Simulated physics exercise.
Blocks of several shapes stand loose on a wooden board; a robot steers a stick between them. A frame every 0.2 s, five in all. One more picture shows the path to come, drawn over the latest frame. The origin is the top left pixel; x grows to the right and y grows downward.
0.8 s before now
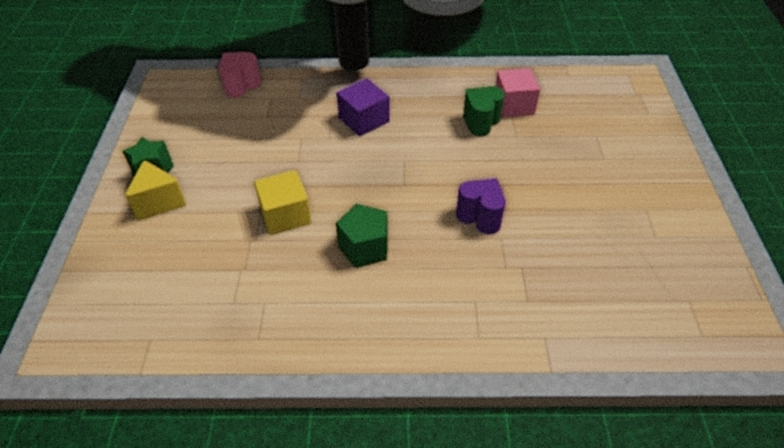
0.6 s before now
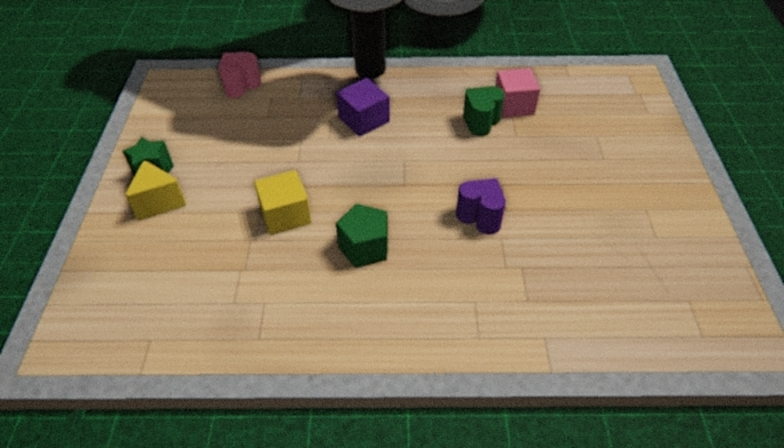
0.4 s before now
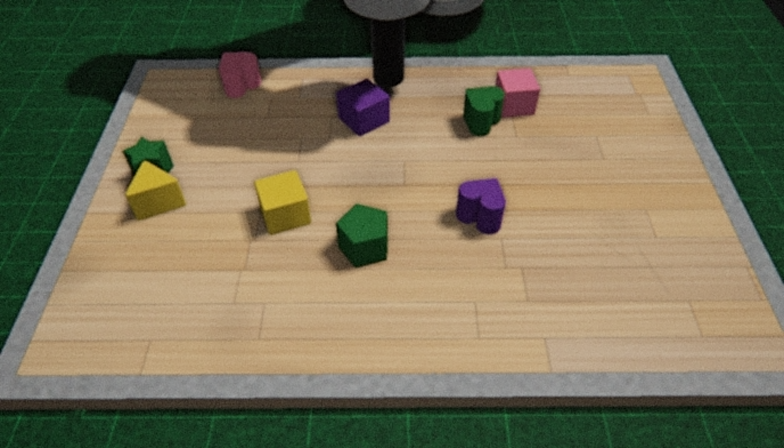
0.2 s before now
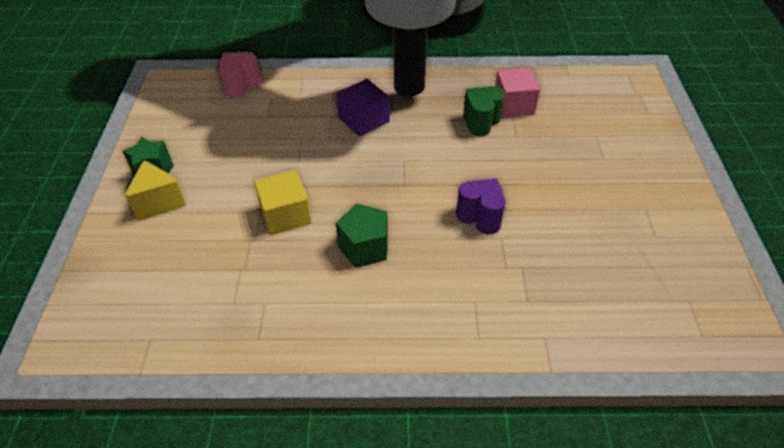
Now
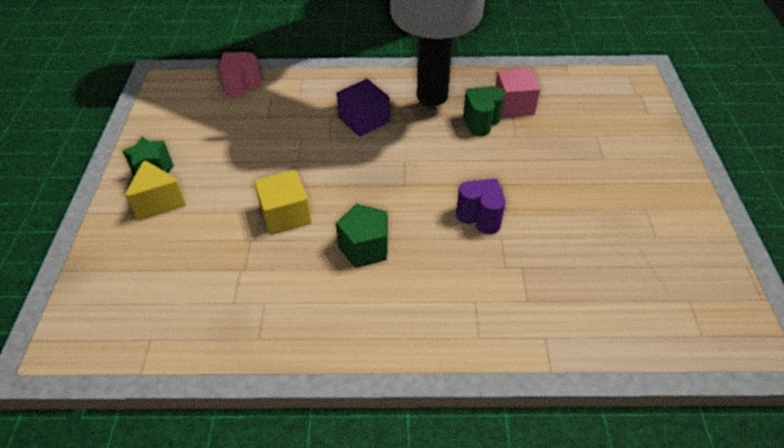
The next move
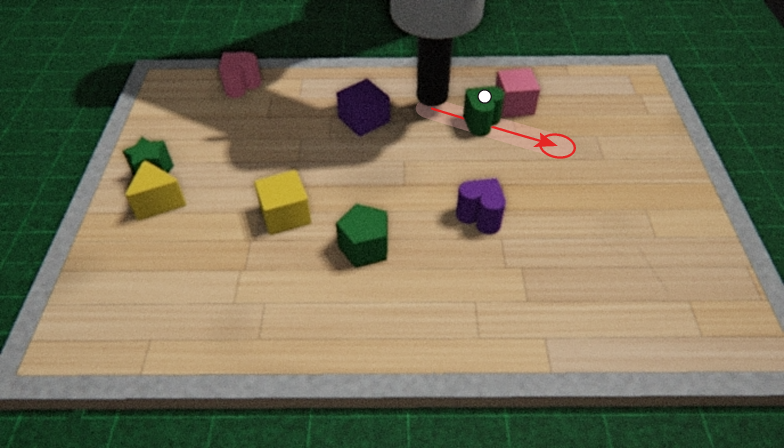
In this clip, a robot's dark stick moves right and slightly toward the viewer above a wooden board, passing behind a purple square block toward a green heart block and a pink square block, while all the blocks stay still.
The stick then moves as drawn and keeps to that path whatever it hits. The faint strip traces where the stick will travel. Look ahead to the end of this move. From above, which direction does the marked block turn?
It swings round clockwise.
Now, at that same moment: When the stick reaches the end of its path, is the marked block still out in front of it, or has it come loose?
The stick still drives it.
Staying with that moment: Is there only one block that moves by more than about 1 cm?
I believe so.
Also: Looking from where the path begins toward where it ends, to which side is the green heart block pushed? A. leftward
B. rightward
That would be B.
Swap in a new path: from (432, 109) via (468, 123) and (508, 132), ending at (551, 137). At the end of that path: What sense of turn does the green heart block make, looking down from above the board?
From the top, the block rotates clockwise.
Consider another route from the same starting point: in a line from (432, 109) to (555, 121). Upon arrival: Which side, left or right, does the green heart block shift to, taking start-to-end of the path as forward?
To the path's right.
Path on the board, from (432, 109) directly to (557, 146); the dot is on the green heart block.
What follows on the original path. One third of the way, stick at (474, 109); green heart block at (507, 104), turned 30° clockwise; pink square block at (522, 80), turned 10° anticlockwise.
Two thirds of the way, stick at (516, 121); green heart block at (549, 120), turned 50° clockwise; pink square block at (522, 80), turned 10° anticlockwise.
At the end, stick at (561, 134); purple square block in place; green heart block at (593, 136), turned 65° clockwise; pink square block at (522, 80), turned 10° anticlockwise.
